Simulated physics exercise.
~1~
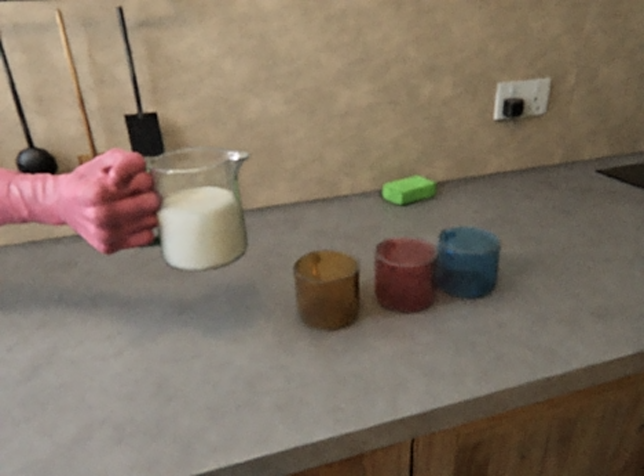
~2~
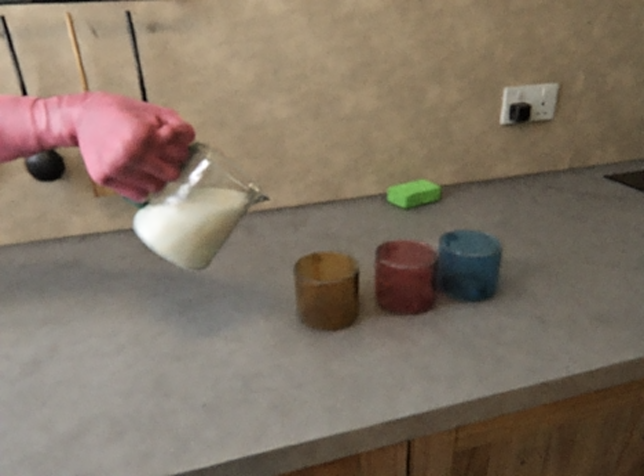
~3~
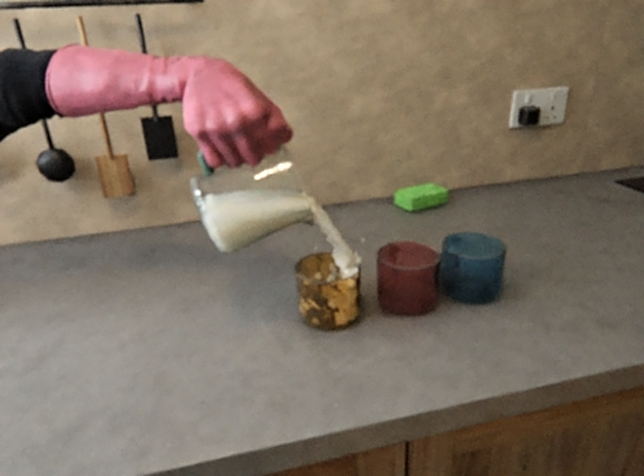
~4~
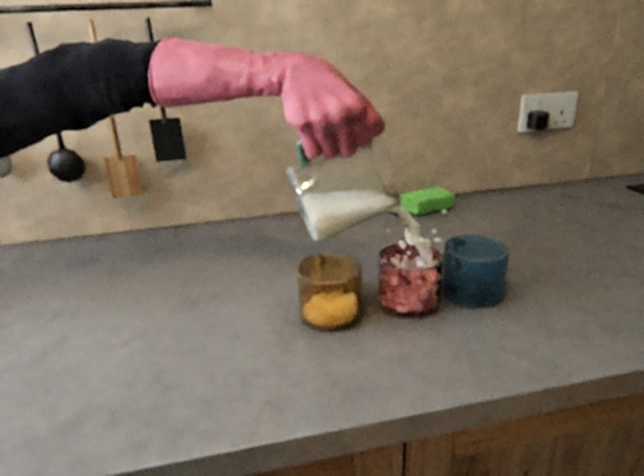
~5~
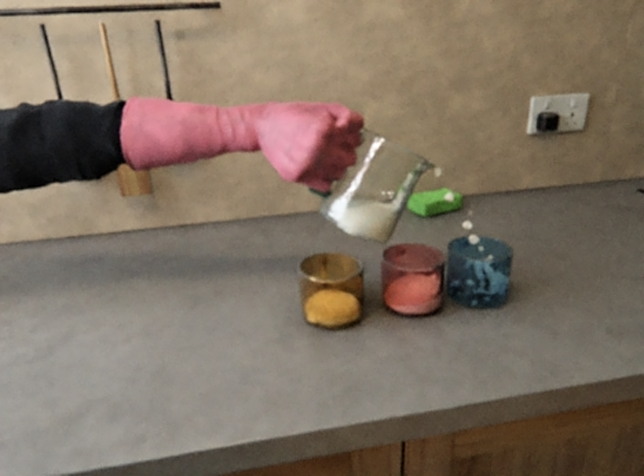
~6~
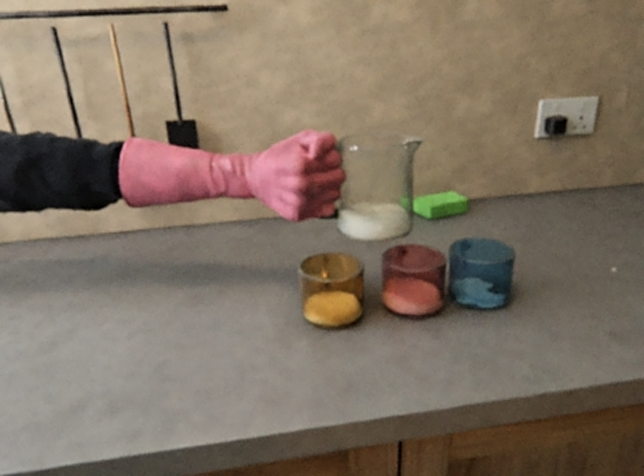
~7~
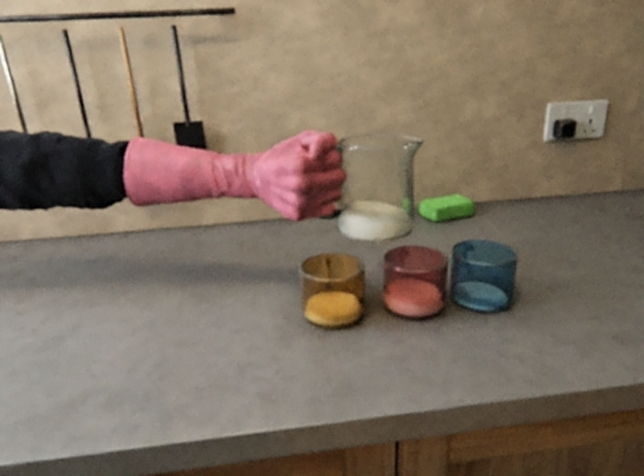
On a grey kitchen counter, a pink-gloved hand tipped a glass jug of milk and swept it rightward, pouring into the amber, red and blue cups in turn, then levelled it, leaving a little milk in each cup and some still in the jug.
